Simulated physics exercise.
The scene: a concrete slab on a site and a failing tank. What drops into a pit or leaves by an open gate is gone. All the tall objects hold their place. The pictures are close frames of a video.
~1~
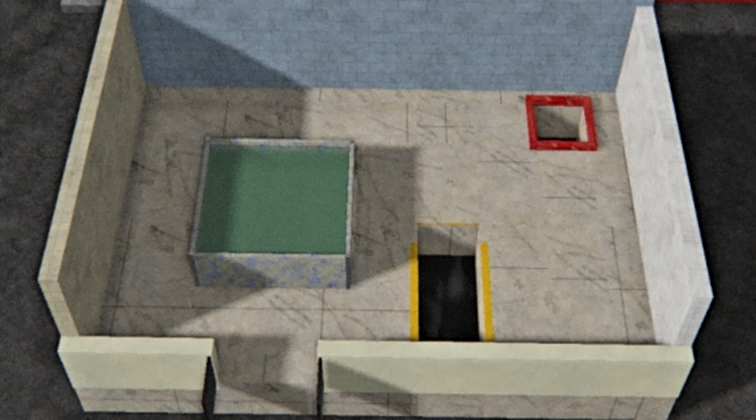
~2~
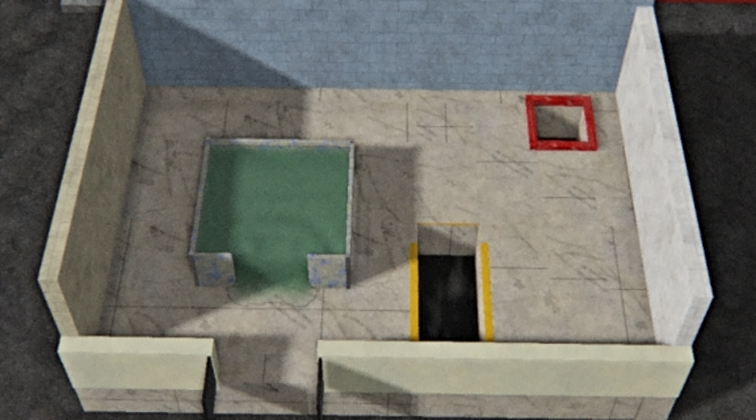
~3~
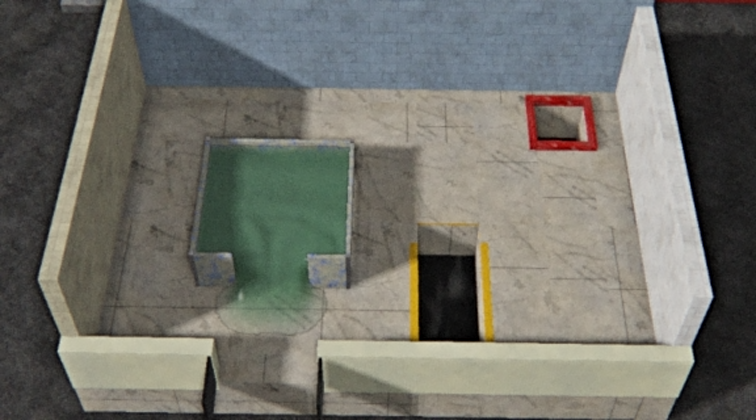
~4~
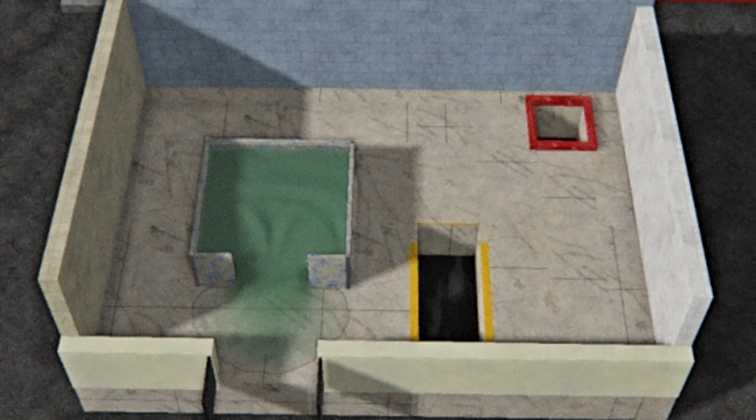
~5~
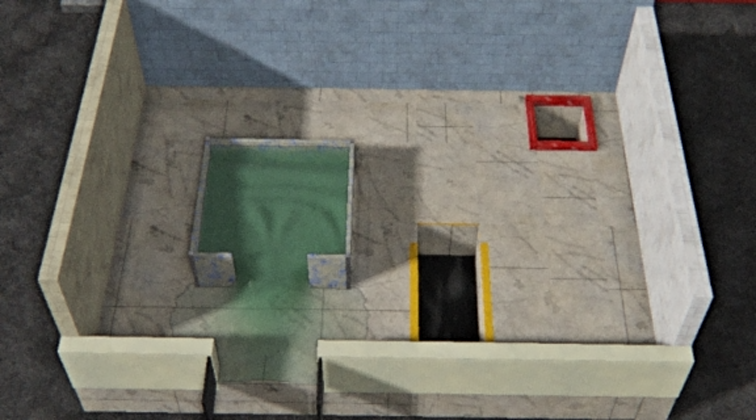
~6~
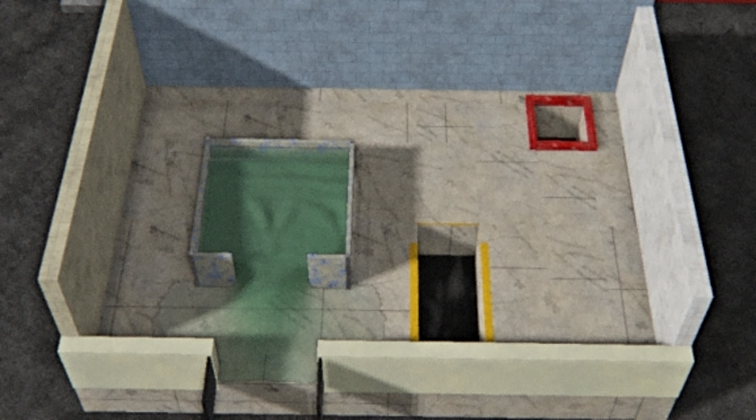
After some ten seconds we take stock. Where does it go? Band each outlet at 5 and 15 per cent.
The gate takes over 15 %; the yellow pit takes from 5 to 15 %; the red pit takes under 5 %.
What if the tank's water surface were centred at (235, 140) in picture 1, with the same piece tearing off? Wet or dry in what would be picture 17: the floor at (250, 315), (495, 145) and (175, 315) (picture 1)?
One after the other: Covered, dry, wet.
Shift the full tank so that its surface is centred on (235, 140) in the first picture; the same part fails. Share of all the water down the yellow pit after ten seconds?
Roughly, in per cent: Yellow 14.
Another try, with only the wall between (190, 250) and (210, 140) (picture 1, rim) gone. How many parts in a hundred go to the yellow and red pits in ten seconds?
In per cent: Yellow 25, red 2.
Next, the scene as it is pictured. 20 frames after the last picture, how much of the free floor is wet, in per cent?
Close to 30 %.
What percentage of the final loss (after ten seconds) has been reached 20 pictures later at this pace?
Some 55 per cent.
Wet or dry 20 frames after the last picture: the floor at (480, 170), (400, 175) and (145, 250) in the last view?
In that order: Free of water, clear, awash.
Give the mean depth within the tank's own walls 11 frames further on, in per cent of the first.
Near 56 in a hundred.
A moment on, water covers 15 % of the floor; the gate 11 %, the yellow pit 0 %, the red pit 0 %.
Next, water covers 20 % of the floor; the gate 22 %, the yellow pit 2 %, the red pit 0 %.
Then, water covers 30 % of the floor; the gate 33 %, the yellow pit 4 %, the red pit 0 %.
Later, water covers 40 % of the floor; the gate 46 %, the yellow pit 7 %, the red pit 0 %.
In the end, water covers 50 % of the floor; the gate 56 %, the yellow pit 9 %, the red pit 0 %.
